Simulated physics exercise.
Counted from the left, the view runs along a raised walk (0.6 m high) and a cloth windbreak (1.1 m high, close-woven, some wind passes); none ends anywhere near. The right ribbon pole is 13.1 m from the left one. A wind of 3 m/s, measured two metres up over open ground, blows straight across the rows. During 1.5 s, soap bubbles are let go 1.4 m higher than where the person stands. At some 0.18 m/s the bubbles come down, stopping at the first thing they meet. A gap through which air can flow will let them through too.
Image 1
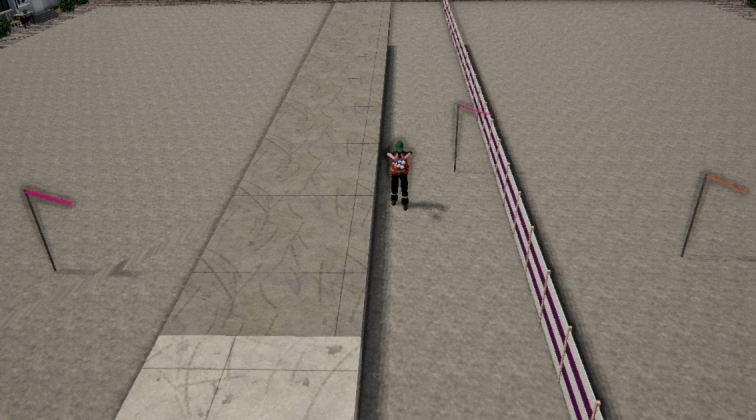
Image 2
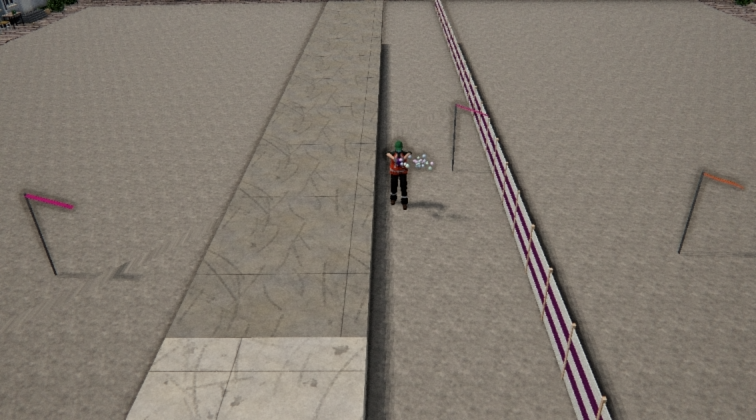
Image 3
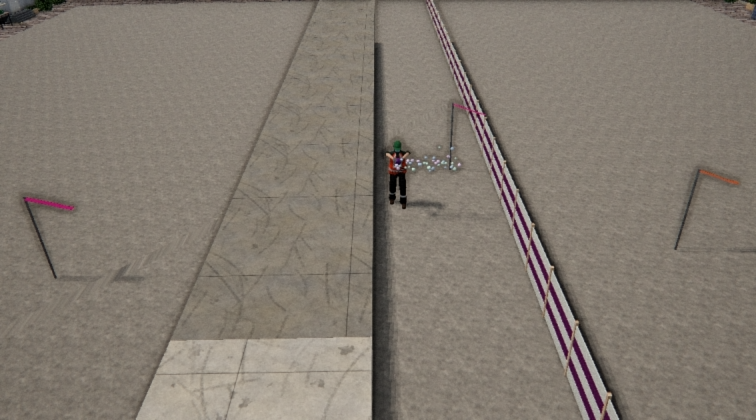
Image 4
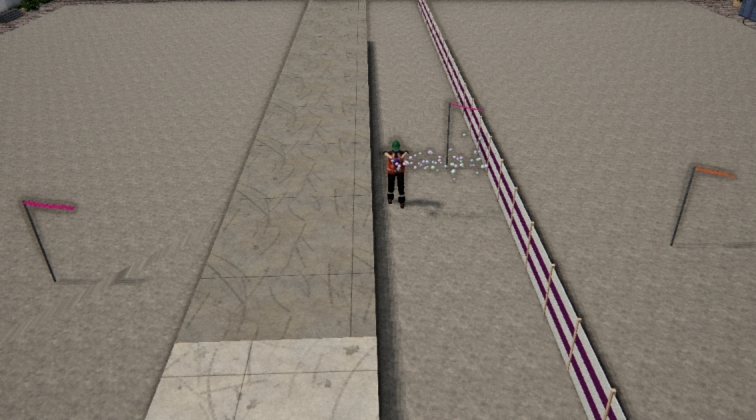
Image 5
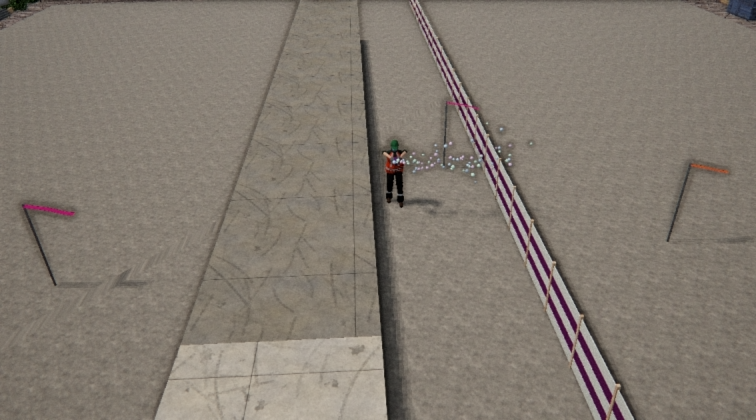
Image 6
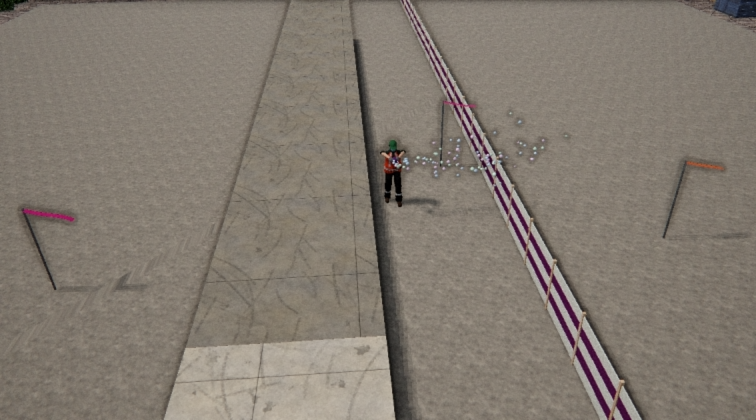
In this clip, a person in an orange vest and green hat stands between a raised walkway and a low striped barrier as bubbles emerge and spread rightward across the barrier, while ribbons on poles stream to the right.
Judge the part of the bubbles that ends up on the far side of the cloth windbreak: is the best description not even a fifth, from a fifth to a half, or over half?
The best description is above half.
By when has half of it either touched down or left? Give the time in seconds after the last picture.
7.5 s.
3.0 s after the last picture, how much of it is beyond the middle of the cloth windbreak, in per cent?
I'd say somewhere near 95 %.
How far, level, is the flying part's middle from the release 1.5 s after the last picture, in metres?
The distance is close to 3.5 m.
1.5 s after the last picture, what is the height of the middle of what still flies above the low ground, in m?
About 1.4 m high.
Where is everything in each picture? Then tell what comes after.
The first picture shows the left ribbon ends at (72, 204), leaning 75 degrees to the right and the bubbles in the air span x = 395 to 405 around y = 165.
The second picture shows the right ribbon ends at (744, 188), leaning 70 degrees to the right and the bubbles in the air span x = 400 to 430 around y = 165.
The third picture shows the inner ribbon ends at (486, 115), leaning 70 degrees to the right, the bubbles in the air span x = 400 to 455 around y = 165 and the top of the cloth windbreak crosses (509, 173).
The fourth picture shows the left ribbon ends at (74, 209), leaning 80 degrees to the right and the bubbles in the air span x = 400 to 480 around y = 165.
The fifth picture shows the right ribbon ends at (728, 172), leaning 75 degrees to the right and the bubbles in the air span x = 400 to 505 around y = 165.
The sixth picture shows the inner ribbon ends at (476, 106), leaning 80 degrees to the right, the bubbles in the air span x = 395 to 525 around y = 160 and the top of the cloth windbreak crosses (503, 169).
Then, 1.5 s after the last picture, 99 % is in the air or yet to come; 81 % is beyond the cloth windbreak; the middle of what still flies is 1.3 m above the low ground, near (538, 158).
Then, 3.0 s after the last picture, 90 % is in the air or yet to come; 94 % is beyond the cloth windbreak; the middle of what still flies is 1.1 m above the low ground, near (671, 160).
Then, 6.9 s after the last picture, 53 % is in the air or yet to come; 95 % is beyond the cloth windbreak.
Then, 19.0 s after the last picture, 1 % is in the air or yet to come; 95 % is beyond the cloth windbreak.
Then, 44.0 s after the last picture, 0 % is in the air or yet to come; 95 % is beyond the cloth windbreak.
